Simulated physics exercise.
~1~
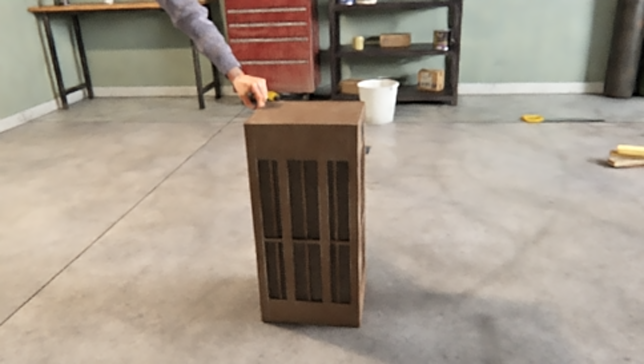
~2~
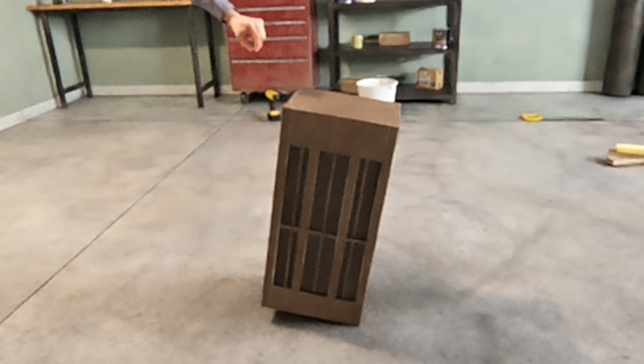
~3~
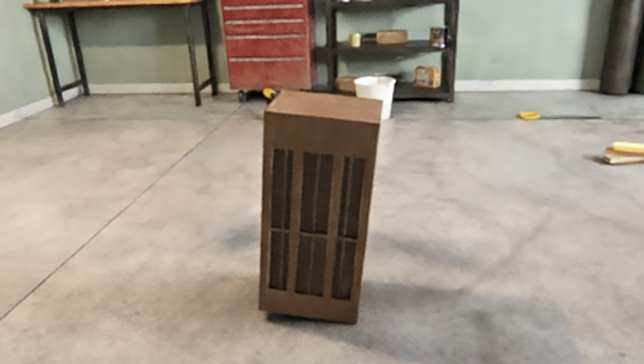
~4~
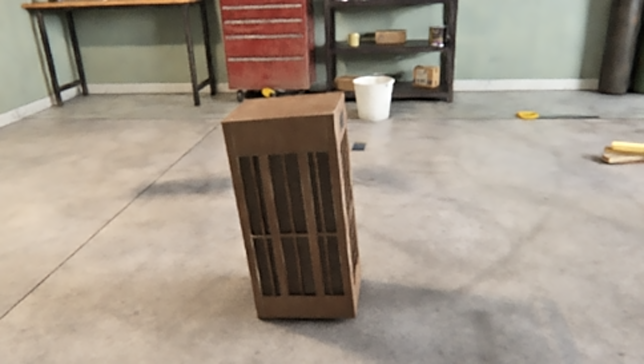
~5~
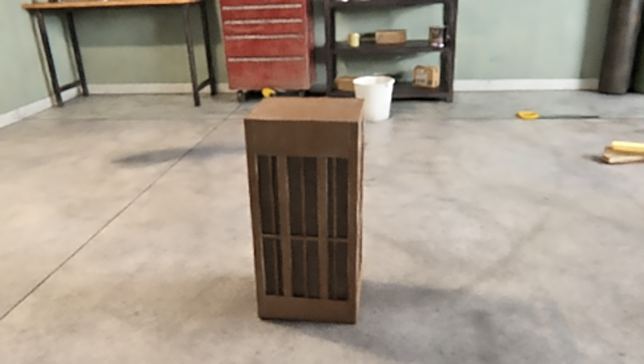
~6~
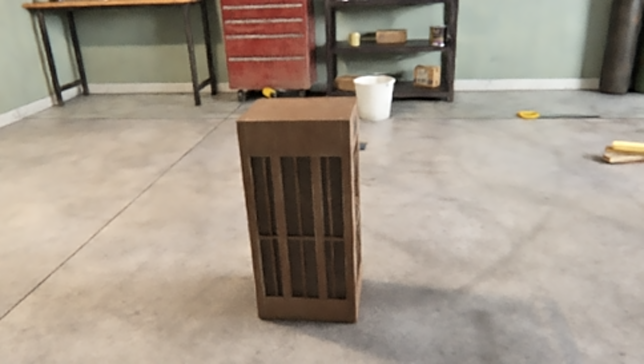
A hand tips a tall brown crate rightward and withdraws; it rocks back and settles upright.
